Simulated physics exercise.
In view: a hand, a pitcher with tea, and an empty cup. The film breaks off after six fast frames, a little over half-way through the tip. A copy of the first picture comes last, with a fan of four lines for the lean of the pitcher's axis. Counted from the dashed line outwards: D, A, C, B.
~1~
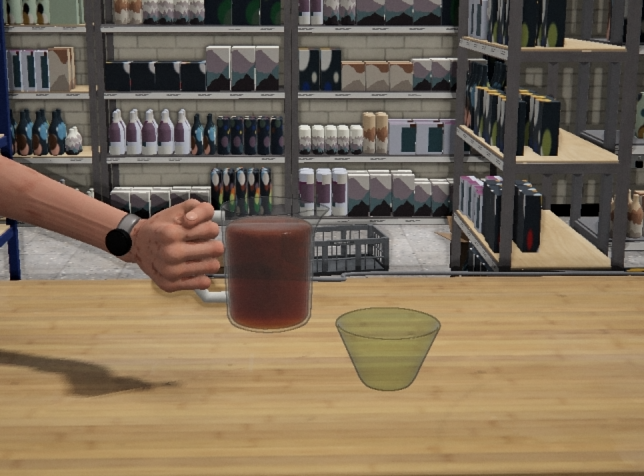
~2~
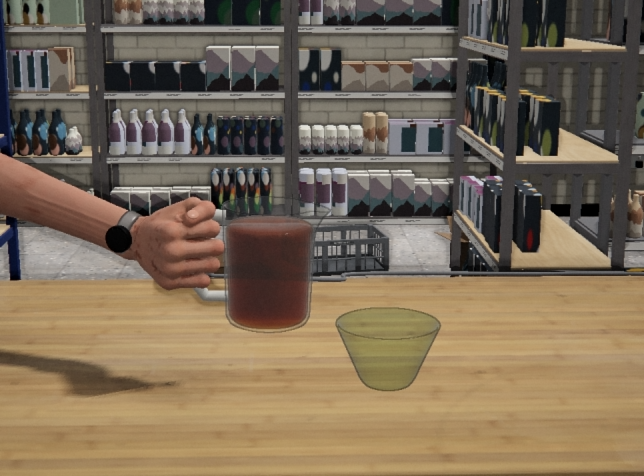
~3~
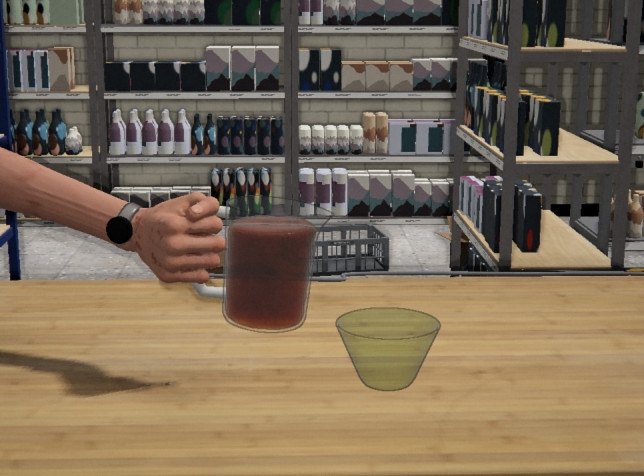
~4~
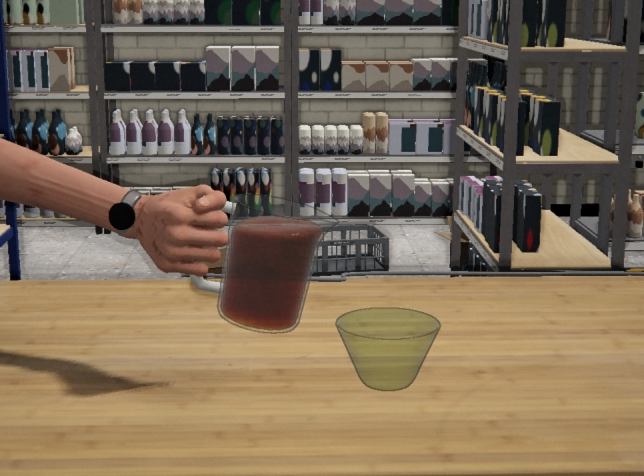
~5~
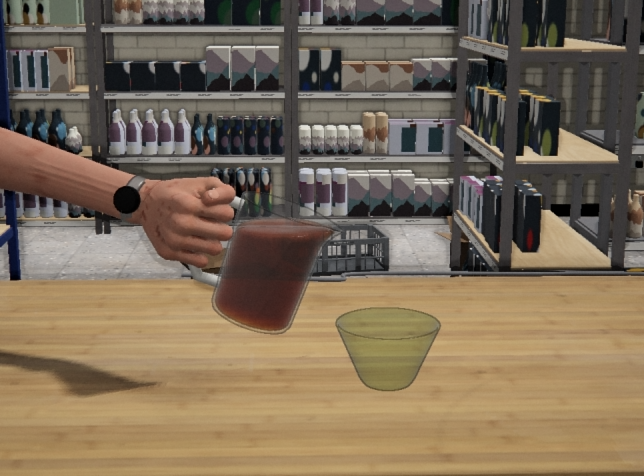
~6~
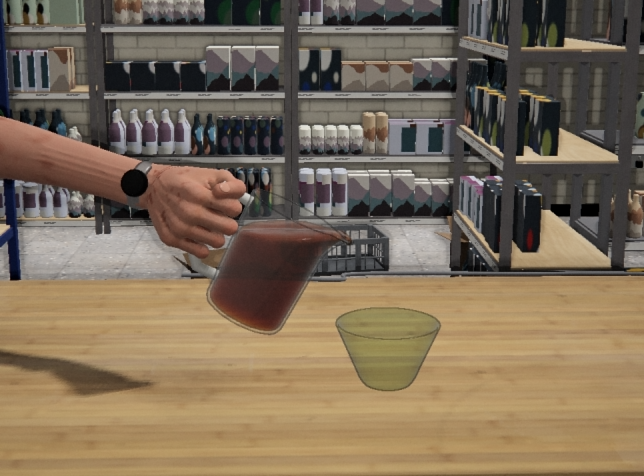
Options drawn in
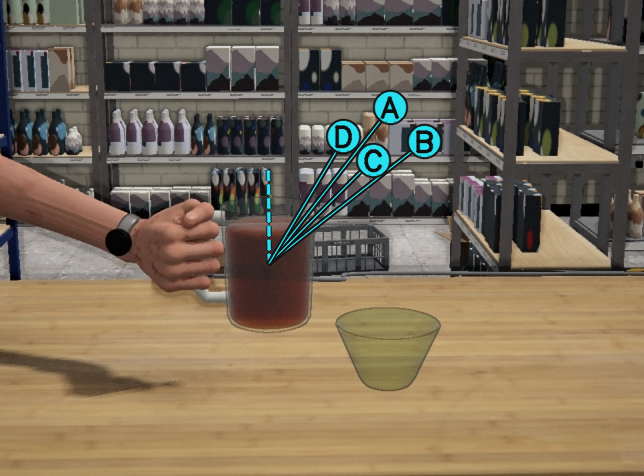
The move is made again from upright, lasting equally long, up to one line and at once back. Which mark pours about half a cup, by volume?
B works best here.
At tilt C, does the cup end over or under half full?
Under half.
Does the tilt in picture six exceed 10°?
Yes, it does.
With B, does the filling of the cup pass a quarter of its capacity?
Yes, clearly.
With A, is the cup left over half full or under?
Under.
On the marked copy, A at (380, 121); B at (410, 152); C at (360, 171); D at (335, 152).
With A, the cup ends with about 21 % of what it can hold.
With B, the cup ends with about 49 % of what it can hold.
With C, the cup ends with about 33 % of what it can hold.
With D, the cup ends with about 11 % of what it can hold.
